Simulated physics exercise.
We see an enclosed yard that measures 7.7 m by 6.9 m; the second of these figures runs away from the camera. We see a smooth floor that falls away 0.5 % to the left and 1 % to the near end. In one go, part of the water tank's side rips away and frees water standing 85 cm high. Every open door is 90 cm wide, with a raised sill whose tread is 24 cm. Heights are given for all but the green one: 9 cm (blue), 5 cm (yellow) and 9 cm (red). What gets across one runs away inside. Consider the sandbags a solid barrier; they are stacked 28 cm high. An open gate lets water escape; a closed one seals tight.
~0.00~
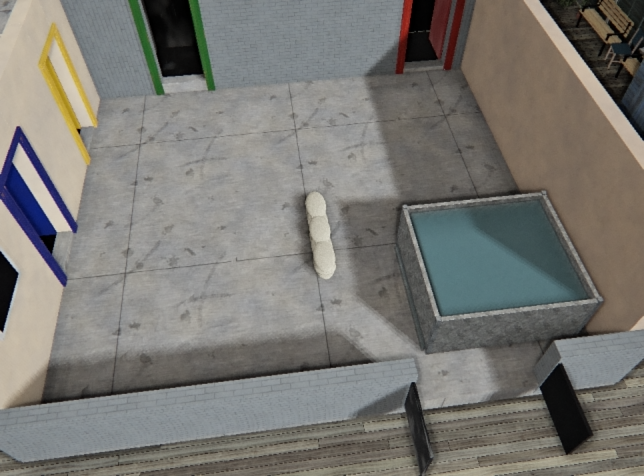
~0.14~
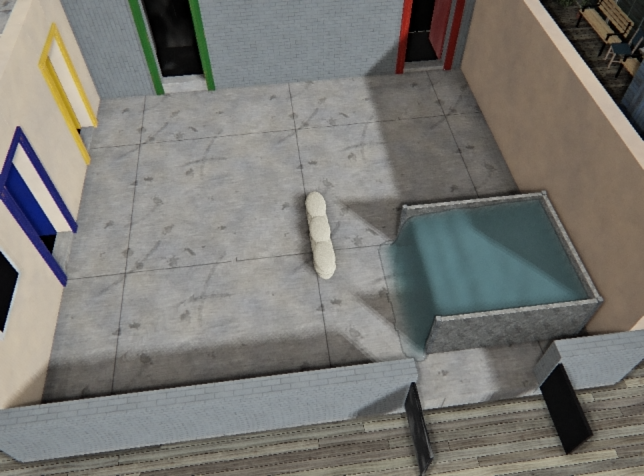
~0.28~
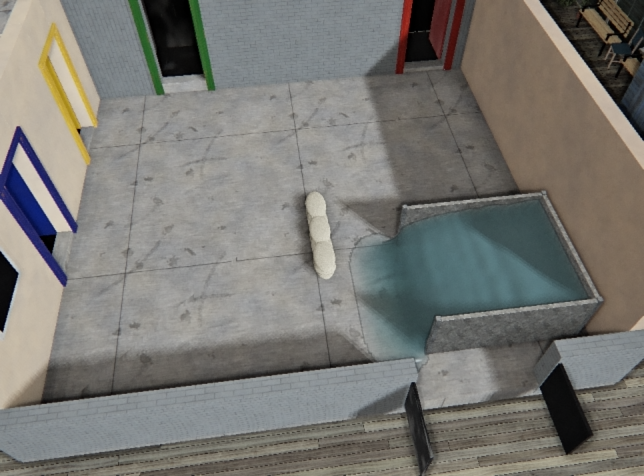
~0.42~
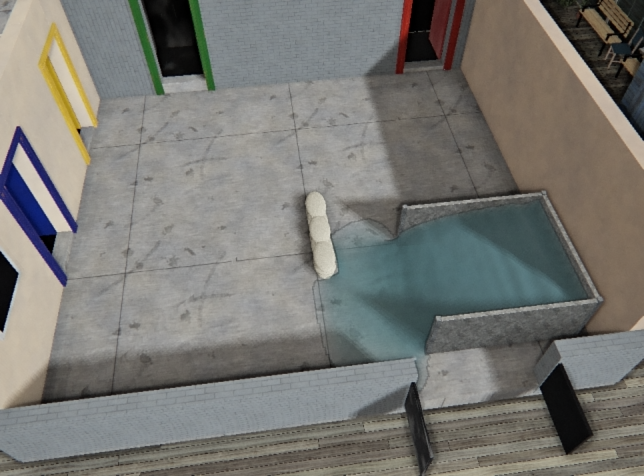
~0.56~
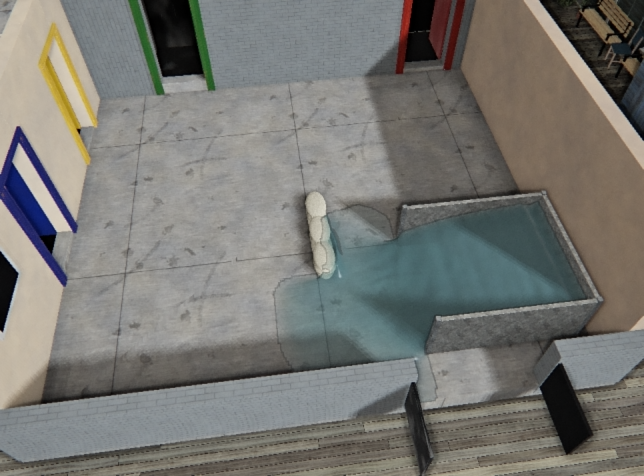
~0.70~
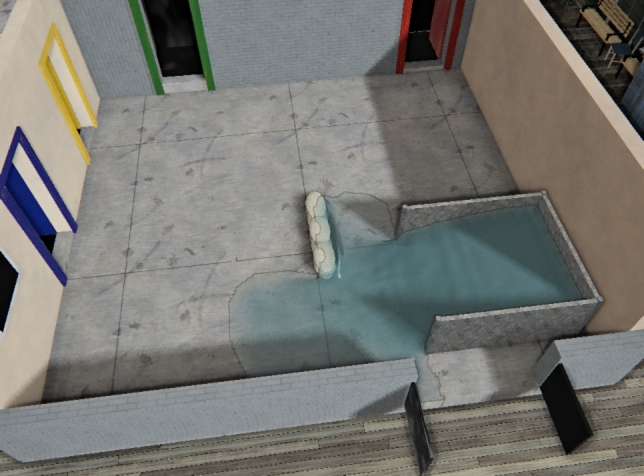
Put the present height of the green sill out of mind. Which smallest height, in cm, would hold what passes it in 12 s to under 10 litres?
It would have to be roughly 18 cm high.
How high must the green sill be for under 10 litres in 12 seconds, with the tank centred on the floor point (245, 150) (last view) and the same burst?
Near 8.5 cm.
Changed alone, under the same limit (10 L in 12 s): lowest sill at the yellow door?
At the yellow door you'd want roughly 11.0 cm.
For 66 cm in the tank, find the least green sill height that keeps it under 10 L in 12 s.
Roughly 12.5 centimetres would do it.
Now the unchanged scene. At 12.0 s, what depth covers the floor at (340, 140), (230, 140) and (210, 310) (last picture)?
Going through the spots in order gives 4, 5 and 6 centimetres.
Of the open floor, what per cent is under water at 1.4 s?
Roughly 35 percent of the floor is wet.
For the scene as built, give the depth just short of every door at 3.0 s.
Depths in cm: Blue 20, yellow 0, green 0, red 2.
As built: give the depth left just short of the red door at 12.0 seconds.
It works out to about 7.0 centimetres deep.
After 1.4 s water covers 35 % of the floor, deepest (47 cm) near (342, 270); it has not reached the green door.
After 3.0 s water covers 60 % of the floor, deepest (46 cm) near (36, 433); it has not reached the green door.
After 12.0 s water covers 95 % of the floor, deepest (14 cm) near (593, 361); 5 cm at the green door, 0 litres in over its 23 cm sill.
At the green door as built, the water arrived by 3.9 s and peaked near 24 cm at 5.2 s.
With a sill of 14.5 cm, 30 litres would have come in within the 12 s; with 23 cm, 0 litres. So under 10 litres takes about 18 cm.
